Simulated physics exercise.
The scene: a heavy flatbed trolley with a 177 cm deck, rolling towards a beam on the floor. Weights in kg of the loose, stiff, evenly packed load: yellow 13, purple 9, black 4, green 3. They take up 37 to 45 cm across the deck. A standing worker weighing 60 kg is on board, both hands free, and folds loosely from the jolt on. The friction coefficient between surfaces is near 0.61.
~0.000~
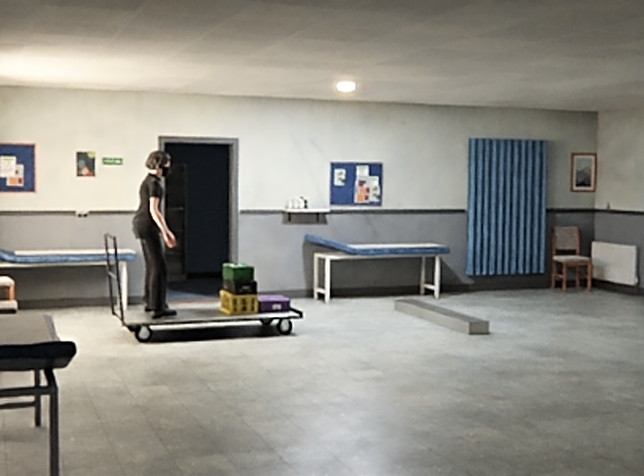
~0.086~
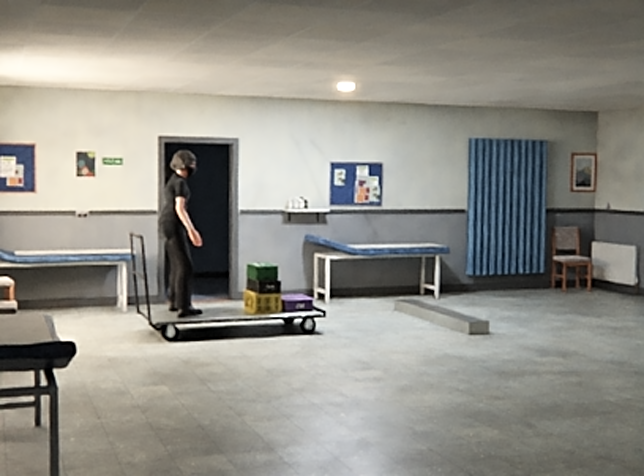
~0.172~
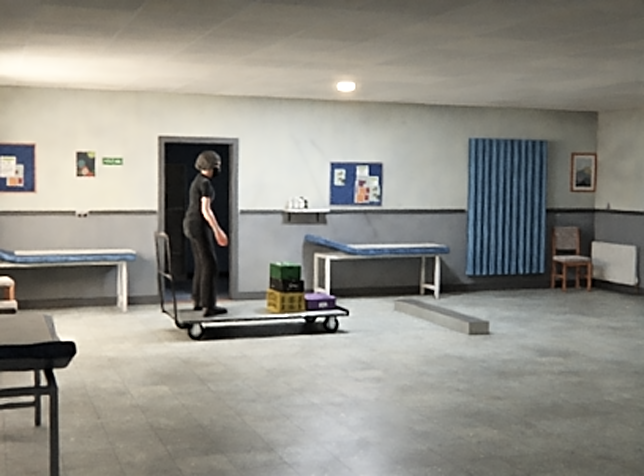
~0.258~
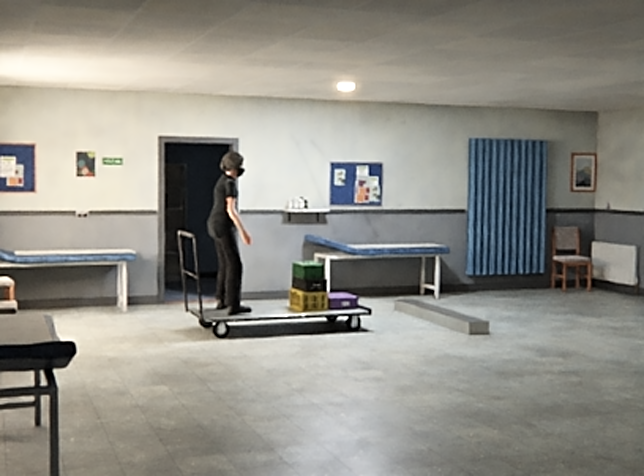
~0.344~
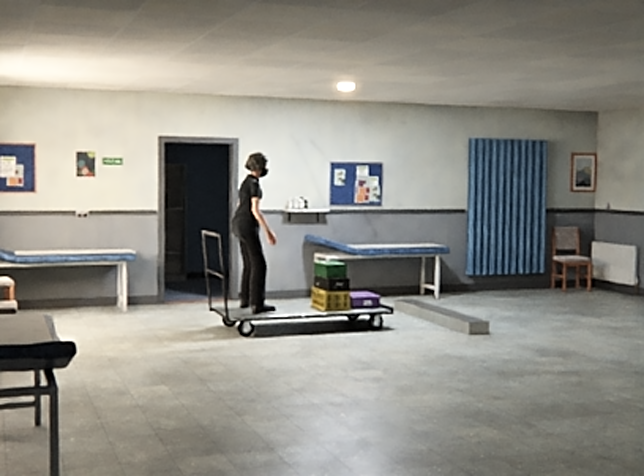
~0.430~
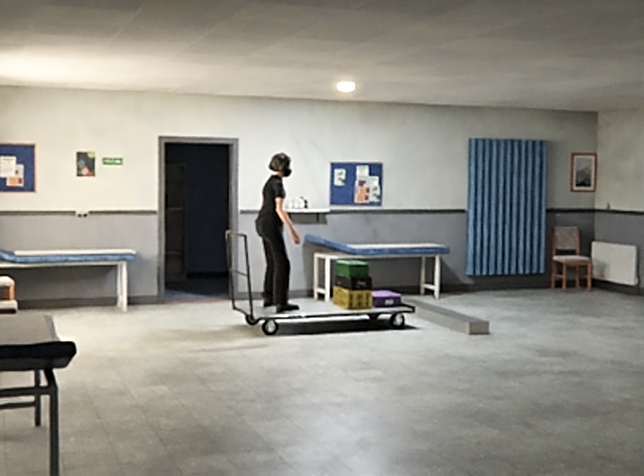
A person in black with short dark hair and a dark face covering stands on a flat trolley, seen side-on from across a wide grey-floored room. Green, yellow and purple crates sit ahead of them, with blue-topped couches, a dark doorway and a blue curtain behind. The trolley rolls steadily rightward past the doorway towards a low grey beam, its rider staying upright, arms lowered, while the camera stays still.
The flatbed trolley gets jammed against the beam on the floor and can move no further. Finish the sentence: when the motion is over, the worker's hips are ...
Beyond the front rim.
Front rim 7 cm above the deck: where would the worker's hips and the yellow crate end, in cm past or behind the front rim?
So the hips carry on 10 cm beyond the rim, while the yellow one stops 50 cm short of it.
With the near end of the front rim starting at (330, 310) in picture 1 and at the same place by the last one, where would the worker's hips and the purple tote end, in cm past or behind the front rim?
The hips would stop 20 cm behind the front rim, the purple one 20 cm behind it.
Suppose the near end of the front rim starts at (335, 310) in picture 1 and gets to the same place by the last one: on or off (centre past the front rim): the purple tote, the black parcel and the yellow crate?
So the purple one stays put, the black one stays put, and the yellow one stays put.
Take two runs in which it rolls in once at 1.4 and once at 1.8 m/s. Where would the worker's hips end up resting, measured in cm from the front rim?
110 cm behind, then 80 cm behind.
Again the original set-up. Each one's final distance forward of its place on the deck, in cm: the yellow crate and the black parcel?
Approximate forward shift in cm: Yellow near 0, black near 120.
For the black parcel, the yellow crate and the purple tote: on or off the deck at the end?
At the finish the black one is lost, the yellow one kept, and the purple one kept.
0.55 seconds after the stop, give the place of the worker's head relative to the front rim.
The head is roughly 40 cm beyond the front rim.
Impact comes at 0.58 s.
After 1.13 s the worker's hips are 18 cm behind the rim, near (422, 269) in the last picture's view.
After 1.58 s the worker's hips are 31 cm past the rim, near (460, 304) in the last picture's view.
When all is still (2.9 s), past the rim, black parcel, green carton and the worker's hips; behind it, yellow crate and purple tote.
